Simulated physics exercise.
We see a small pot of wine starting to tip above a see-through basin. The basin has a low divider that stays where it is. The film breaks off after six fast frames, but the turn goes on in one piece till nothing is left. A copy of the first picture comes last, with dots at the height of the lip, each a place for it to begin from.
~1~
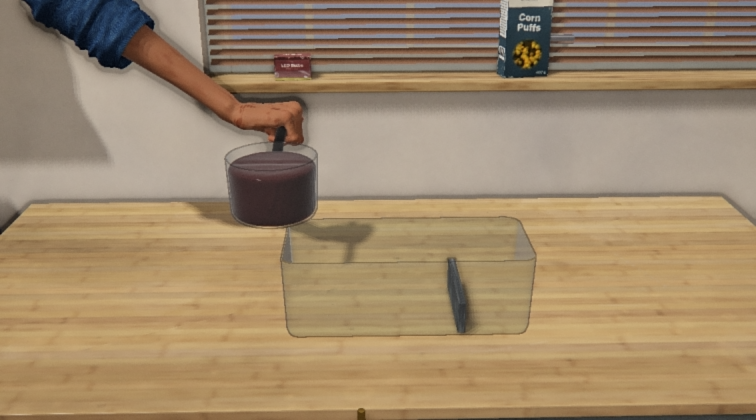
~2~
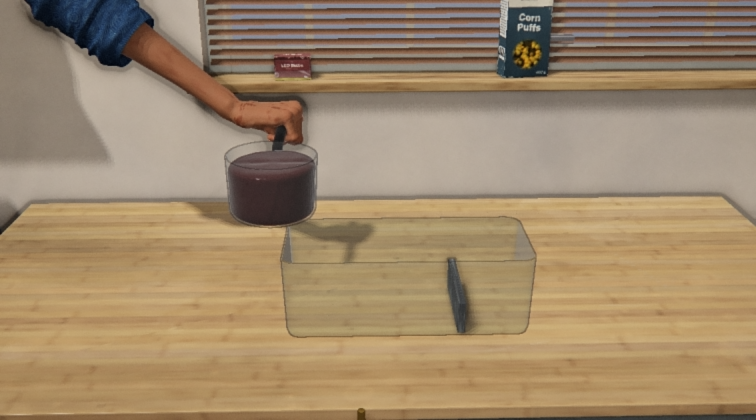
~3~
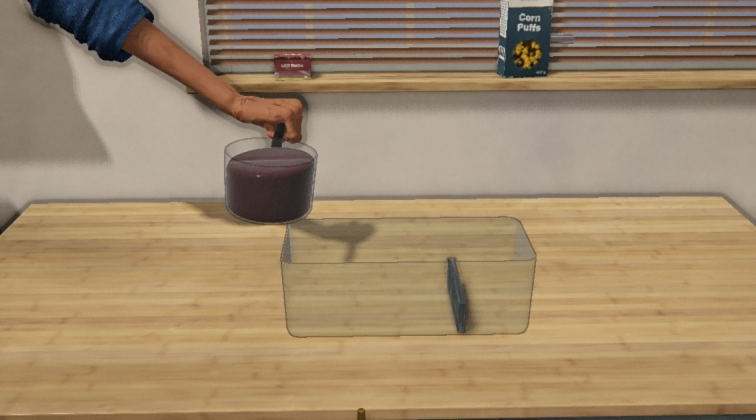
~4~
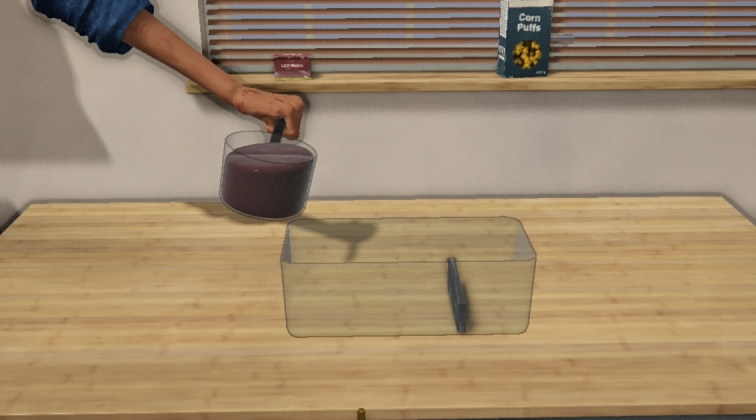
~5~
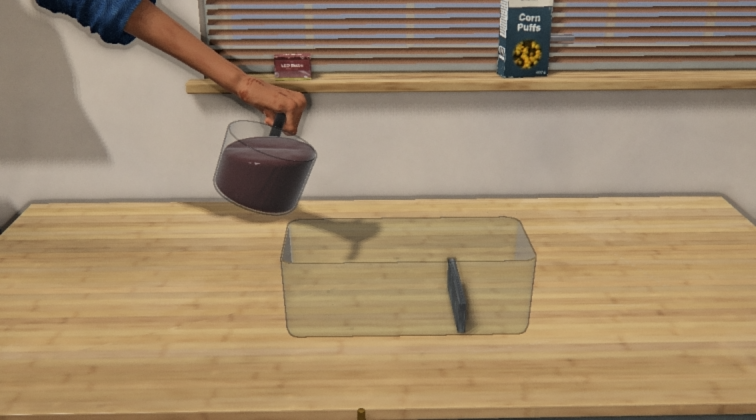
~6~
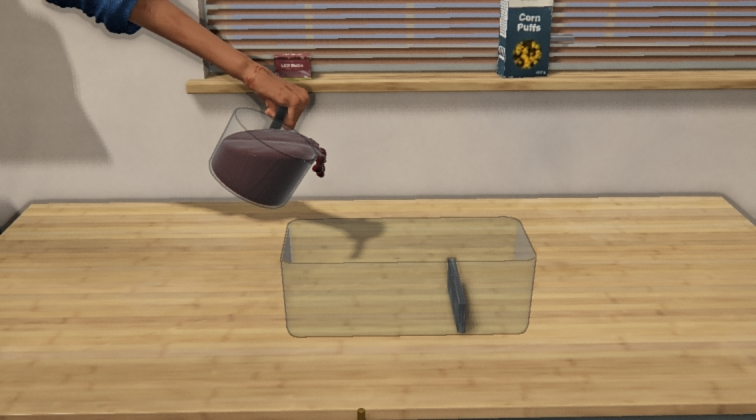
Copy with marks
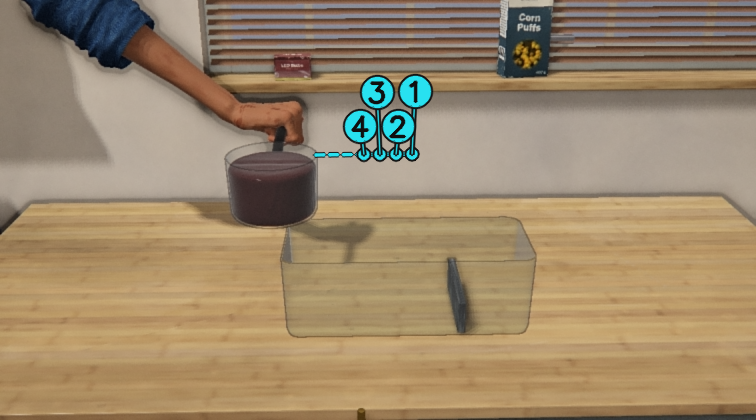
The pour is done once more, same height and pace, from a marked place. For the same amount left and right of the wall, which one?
It is 3.
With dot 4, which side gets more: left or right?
The left one.
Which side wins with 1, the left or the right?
The right one.
On the marked copy, 1 at (412, 154); 2 at (396, 154); 3 at (379, 154); 4 at (363, 154).
If 1 is chosen, about 22 % ends left of the wall and 77 % right of it.
If 2 is chosen, about 19 % ends left of the wall and 80 % right of it.
If 3 is chosen, about 49 % ends left of the wall and 50 % right of it.
If 4 is chosen, about 87 % ends left of the wall and 12 % right of it.
